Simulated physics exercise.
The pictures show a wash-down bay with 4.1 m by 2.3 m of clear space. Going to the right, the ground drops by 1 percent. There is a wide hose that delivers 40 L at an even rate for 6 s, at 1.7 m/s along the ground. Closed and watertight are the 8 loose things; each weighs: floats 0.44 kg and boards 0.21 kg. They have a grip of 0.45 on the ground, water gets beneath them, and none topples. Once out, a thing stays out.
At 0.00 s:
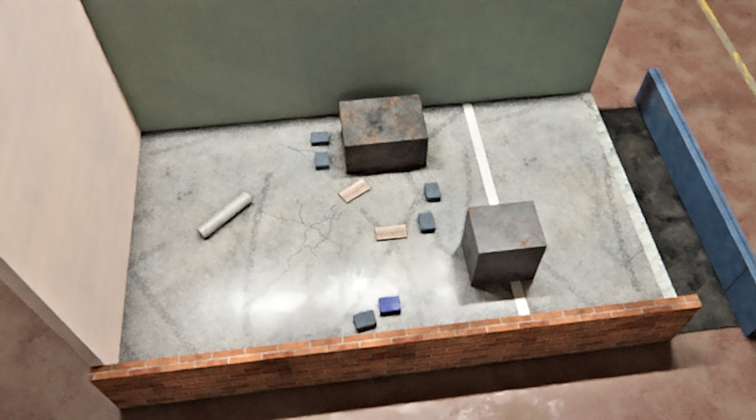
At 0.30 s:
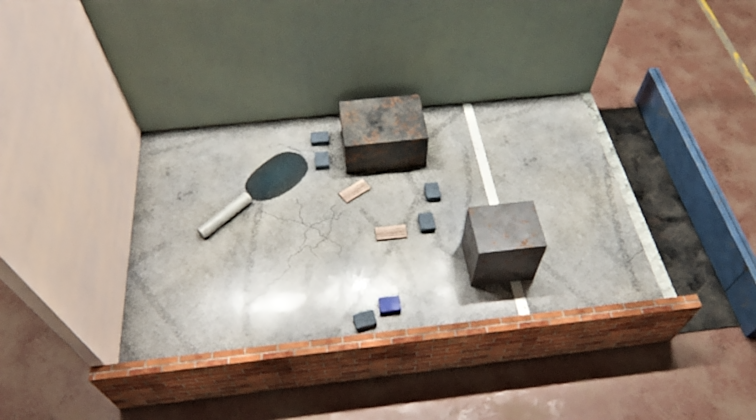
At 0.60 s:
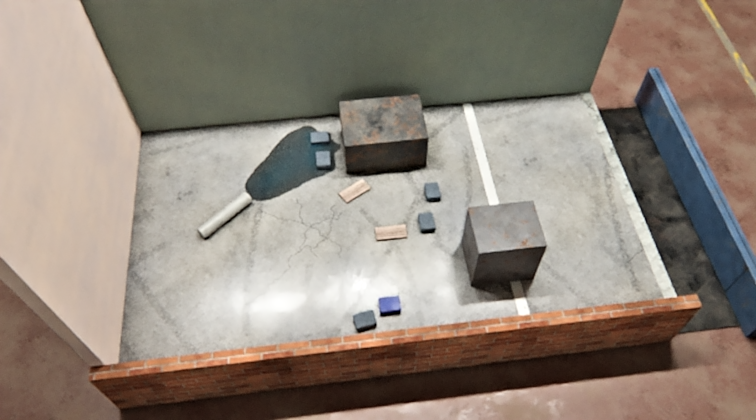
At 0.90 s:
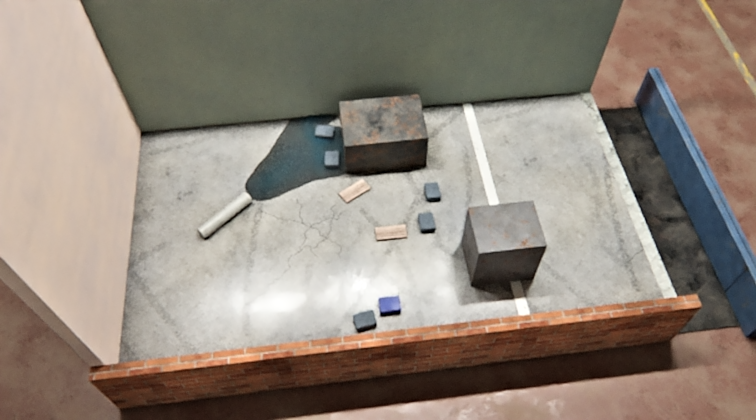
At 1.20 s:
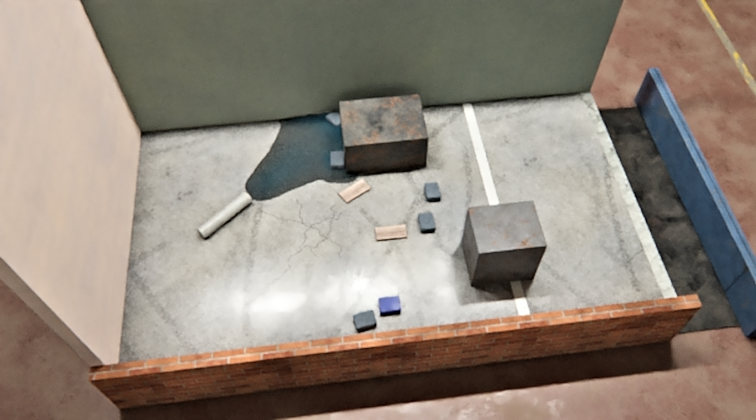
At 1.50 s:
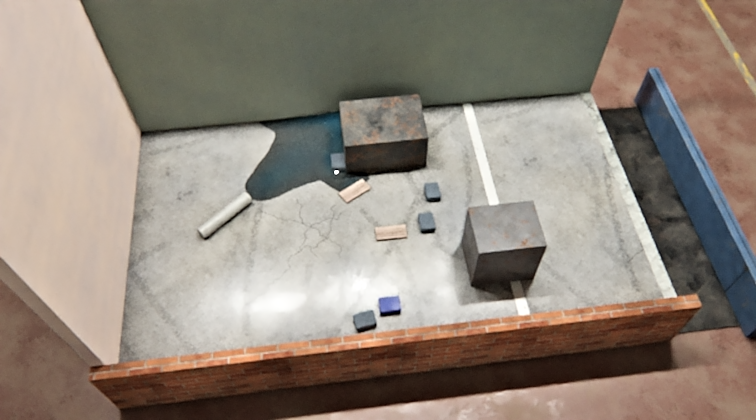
In this clip, dark water spreads from a pale pipe across a walled grey floor toward the larger box, surrounding two small blue-grey blocks, which shift slightly rightward beside the box while the other objects stay still.
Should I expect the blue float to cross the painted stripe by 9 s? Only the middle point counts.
Blue float: Not over.
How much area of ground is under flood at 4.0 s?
Flooded: Near 1.5 m2.
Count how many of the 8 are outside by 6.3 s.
Result: 0.
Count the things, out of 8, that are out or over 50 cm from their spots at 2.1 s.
The count is 1.
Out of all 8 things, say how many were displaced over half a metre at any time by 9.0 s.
I get 1.
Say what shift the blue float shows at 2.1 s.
0 cm, give or take.
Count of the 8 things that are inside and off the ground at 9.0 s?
Total: 0.
After 2.1 s the blue float is near (390, 304), 0.0 m from its start, aground; 0 of 8 are over the mark; 0 afloat.
After 4.0 s the blue float is near (390, 304), 0.0 m from its start, aground; 1 of 8 are over the mark; 0 afloat.
After 6.3 s the blue float is near (390, 304), 0.0 m from its start, aground; 1 of 8 are over the mark; 0 afloat.
After 9.0 s the blue float is near (390, 304), 0.0 m from its start, aground; 1 of 8 are over the mark; 0 afloat.
